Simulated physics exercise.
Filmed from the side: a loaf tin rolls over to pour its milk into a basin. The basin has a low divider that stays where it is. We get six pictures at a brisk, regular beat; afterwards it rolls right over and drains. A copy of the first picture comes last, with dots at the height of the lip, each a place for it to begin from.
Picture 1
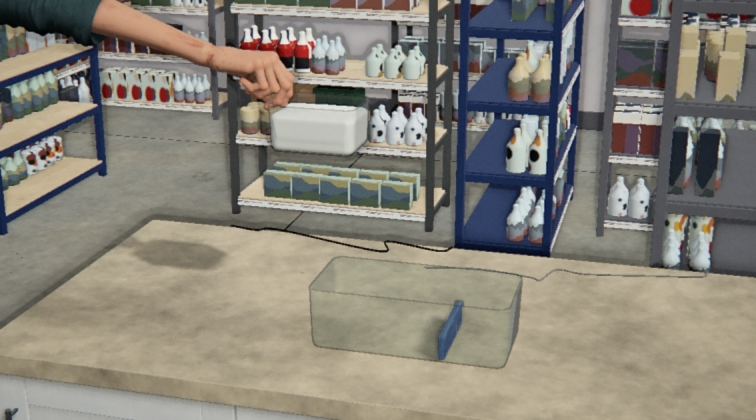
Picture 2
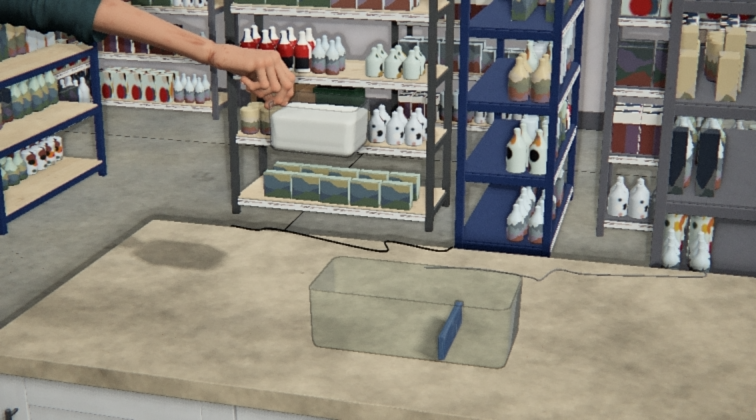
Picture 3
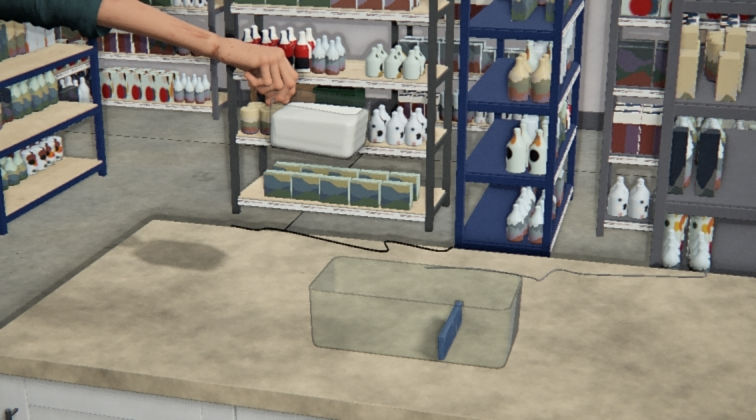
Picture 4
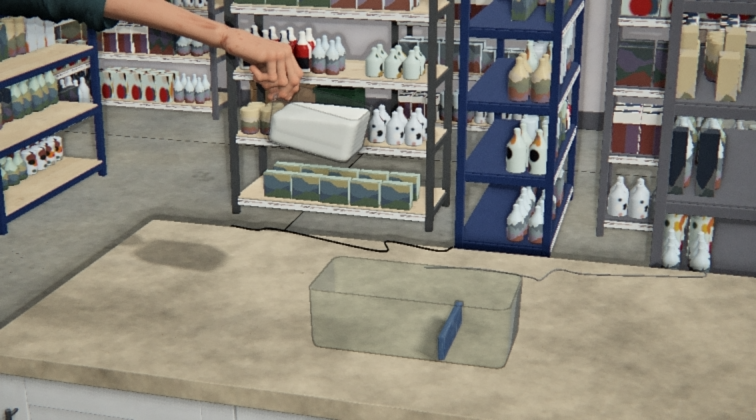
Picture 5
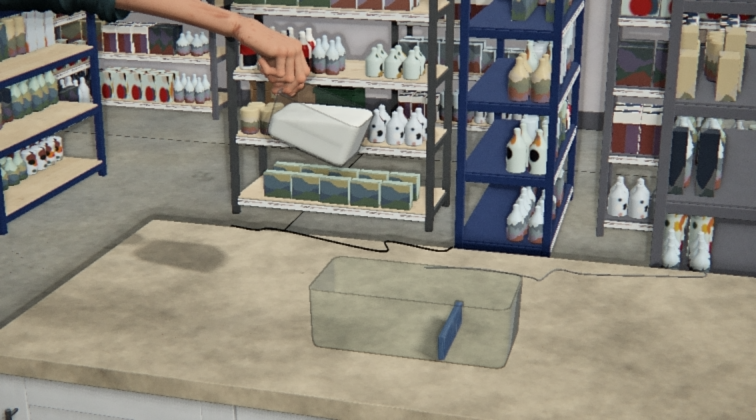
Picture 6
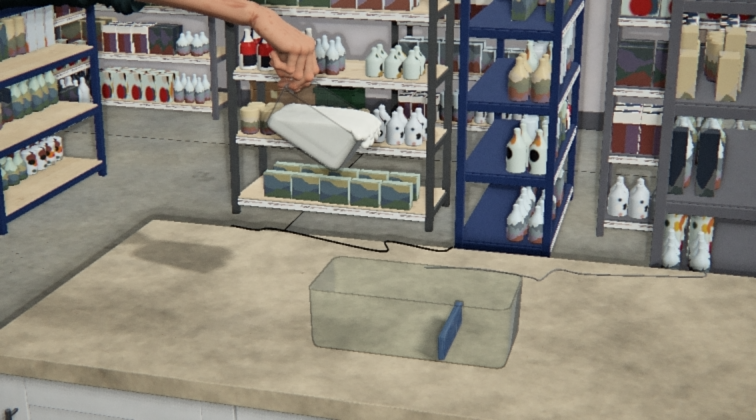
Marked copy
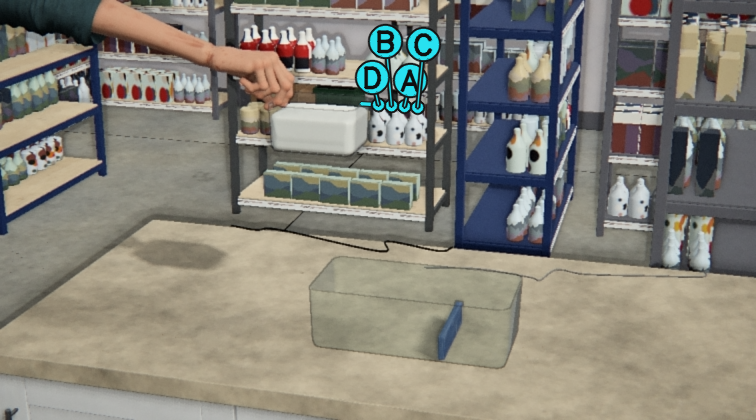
A hand holding a white loaf tin above a clear basin on a counter, gradually tilting it until milk crosses the lip.
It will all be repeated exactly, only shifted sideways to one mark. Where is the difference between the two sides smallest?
Best: B.
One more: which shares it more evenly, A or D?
That is dot A.
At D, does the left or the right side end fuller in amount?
More ends on the left.
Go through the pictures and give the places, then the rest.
Upright, lip at (361, 103); basin from (313, 344) to (507, 368); top of the wall at (451, 319); nothing has left yet.
Upright, lip at (362, 104); nothing has left yet.
Tipped about 5°, lip at (363, 108); nothing has left yet.
Tipped about 12°, lip at (365, 113); nothing has left yet.
Tipped about 20°, lip at (366, 120); nothing has left yet.
Tipped about 30°, lip at (367, 128); milk is over the lip, down to (373, 141).
On the marked copy, A at (404, 106); B at (391, 105); C at (417, 107); D at (378, 104).
With A, about 37 % ends left of the wall and 60 % right of it; 4 % is lost outside.
With B, about 47 % ends left of the wall and 49 % right of it; 4 % is lost outside.
With C, about 32 % ends left of the wall and 63 % right of it; 5 % is lost outside.
With D, about 76 % ends left of the wall and 19 % right of it; 5 % is lost outside.
